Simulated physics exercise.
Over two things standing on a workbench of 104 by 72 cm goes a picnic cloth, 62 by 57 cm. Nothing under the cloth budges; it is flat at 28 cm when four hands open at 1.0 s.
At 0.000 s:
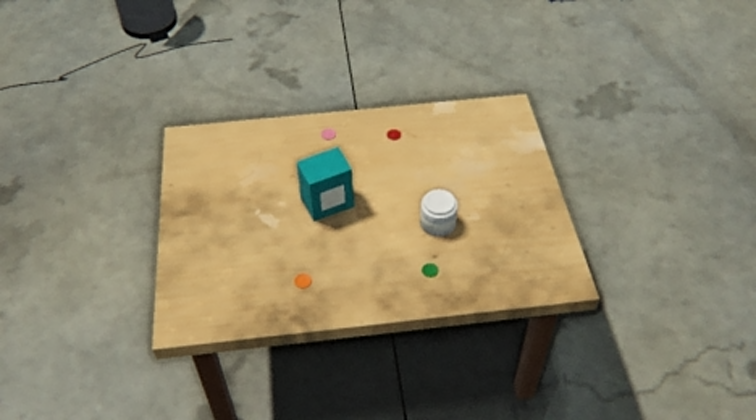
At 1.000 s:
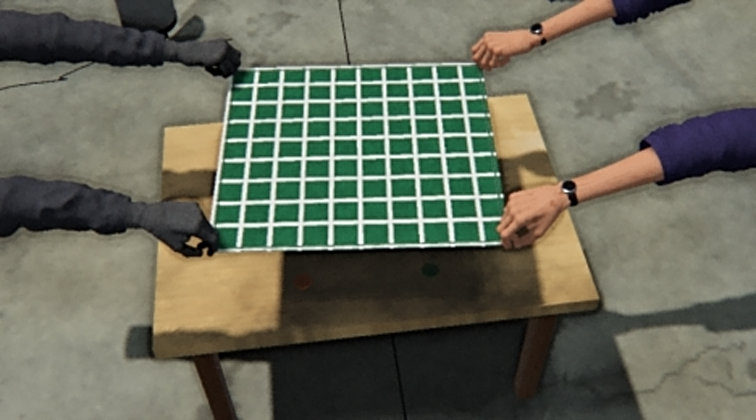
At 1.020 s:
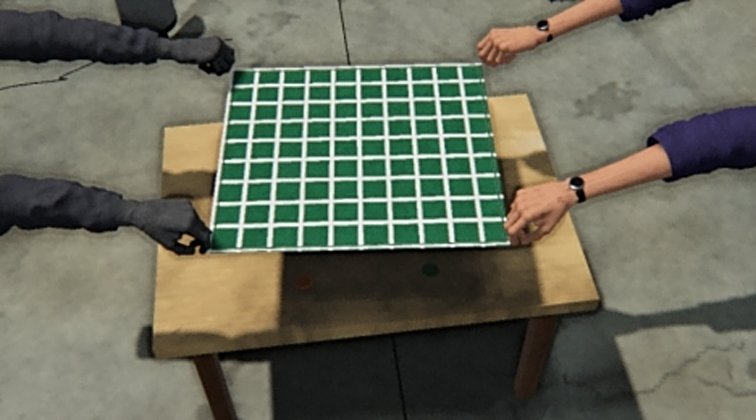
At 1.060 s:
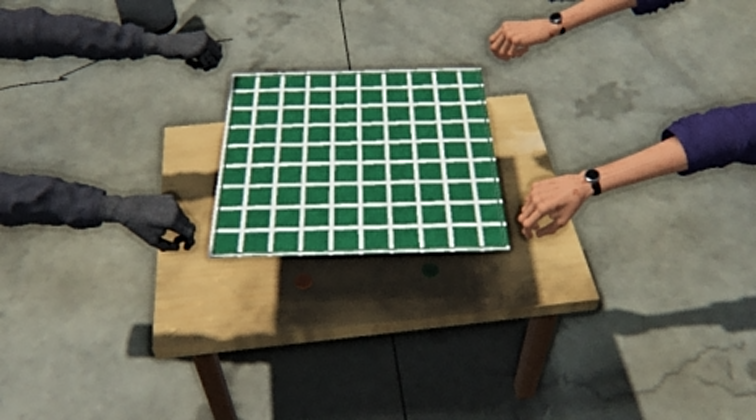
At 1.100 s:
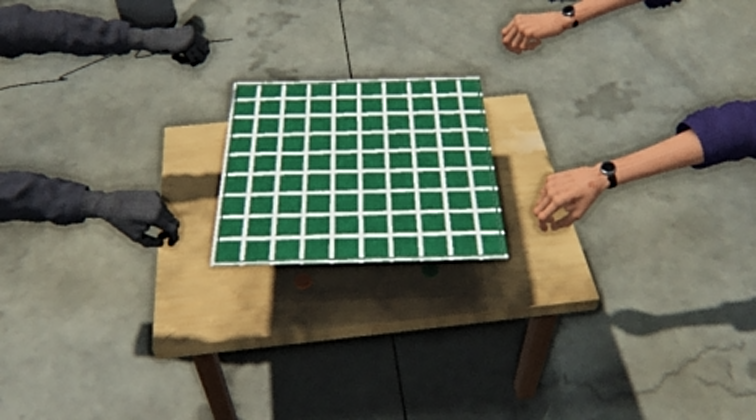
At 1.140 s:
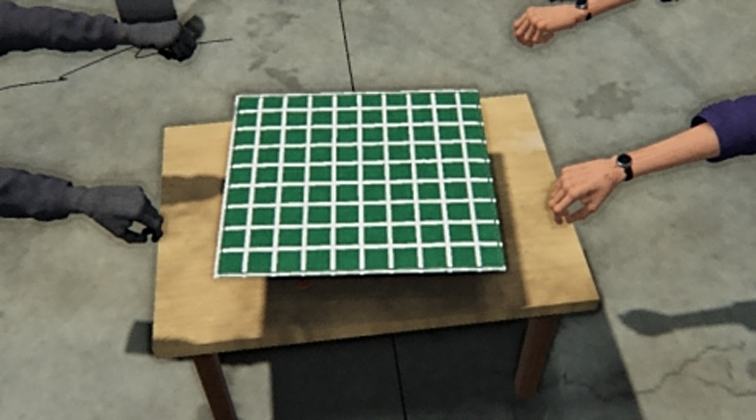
A green cloth with a white grid, held flat by four hands, two dark-gloved at left and two bare with watches at right, is released and sinks slightly, staying level, as the hands draw outward. Beneath it, a teal box, a white bottle and pink, red, orange and green discs are first seen on the wooden workbench. The steady view looks down over a cracked concrete floor.
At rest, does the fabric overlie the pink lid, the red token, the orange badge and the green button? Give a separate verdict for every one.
Result: Pink lid remains in the open, red token stays uncovered, orange badge ends under the cloth, green button ends under the cloth.
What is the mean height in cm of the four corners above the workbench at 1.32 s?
Roughly 1 centimetres.
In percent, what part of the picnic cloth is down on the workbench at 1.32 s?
30 %.
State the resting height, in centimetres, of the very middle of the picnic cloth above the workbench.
Roughly 11 cm high.
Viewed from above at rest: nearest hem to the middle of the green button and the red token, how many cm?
Roughly 8 cm, 8 cm.
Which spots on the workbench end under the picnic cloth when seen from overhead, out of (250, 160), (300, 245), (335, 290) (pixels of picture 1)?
In order: Not reached, draped over, draped over.
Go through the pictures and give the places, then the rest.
The first picture shows pink lid (329, 134); red token (394, 134); orange badge (303, 281); green button (430, 270); teal box (324, 165), 15 cm tall; white bottle (440, 201), 9 cm tall.
The second picture shows picnic cloth corners (207, 253) (232, 69) (481, 63) (510, 245); highest point 28 cm, lowest 28 cm.
The third picture shows picnic cloth corners (207, 253) (232, 70); highest point 28 cm, lowest 28 cm.
The fourth picture shows picnic cloth corners (209, 258) (233, 75); highest point 26 cm, lowest 26 cm.
The fifth picture shows picnic cloth corners (211, 266) (235, 84); highest point 23 cm, lowest 23 cm.
The sixth picture shows picnic cloth corners (215, 279) (237, 97) (478, 91) (505, 271); highest point 20 cm, lowest 19 cm.
After 1.3 s, 30 % of it is down, spanning 64 by 54 cm, above green button, orange badge.
After 1.5 s, 30 % of it is down, spanning 64 by 54 cm, above green button, orange badge.
After 1.7 s, 30 % of it is down, spanning 64 by 51 cm, above green button, orange badge.
After 1.9 s, 30 % of it is down, spanning 64 by 51 cm, above green button, orange badge.
After 2.7 s, 30 % of it is down, spanning 64 by 51 cm, above green button, orange badge.
